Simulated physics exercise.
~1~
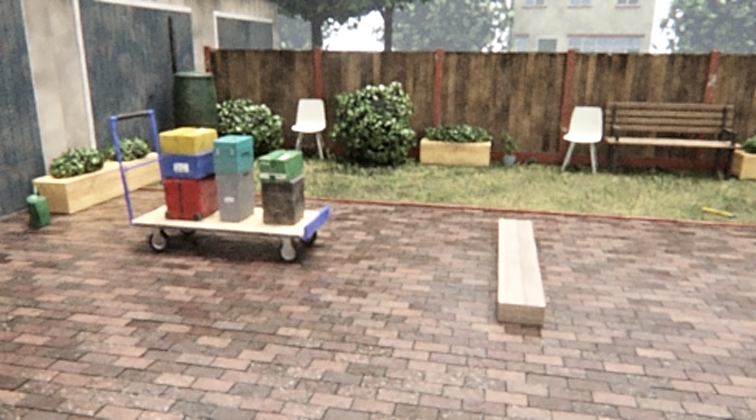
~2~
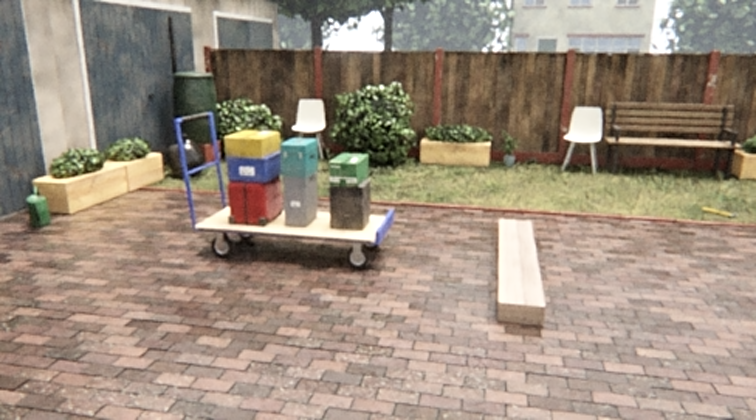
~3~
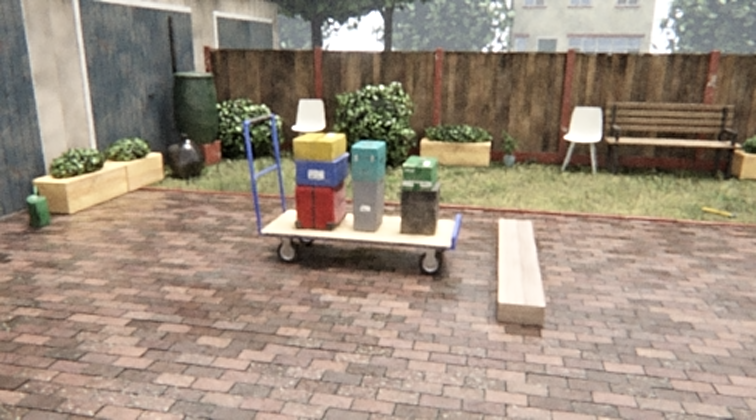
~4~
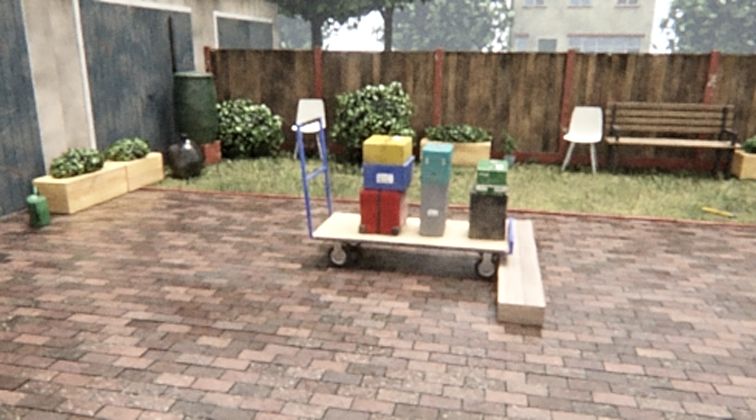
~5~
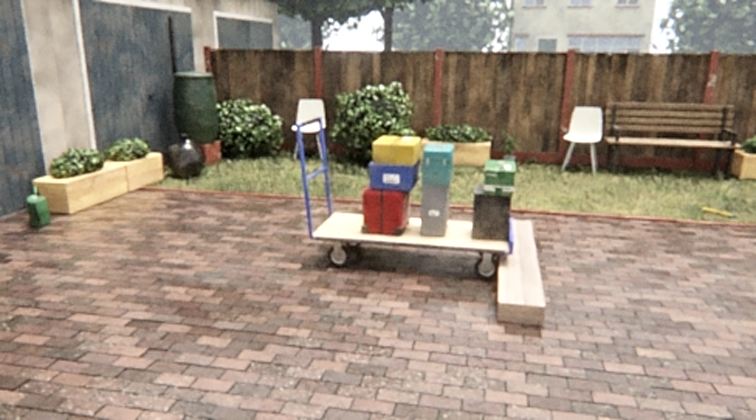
A flatbed trolley with a blue handle stands at the left of a brick-paved yard, seen from a fixed, slightly raised view, with a wooden fence, shrubs, white chairs and a bench behind. On it, a yellow parcel tops a blue tote and a red suitcase, a teal toolbox sits on a grey tote, and a green parcel rests on a black toolbox. With nobody pushing, the trolley rolls right towards a pale beam on the ground. It meets the beam and stops, the upper pieces shifting barely forward. Everything ends upright and still aboard.
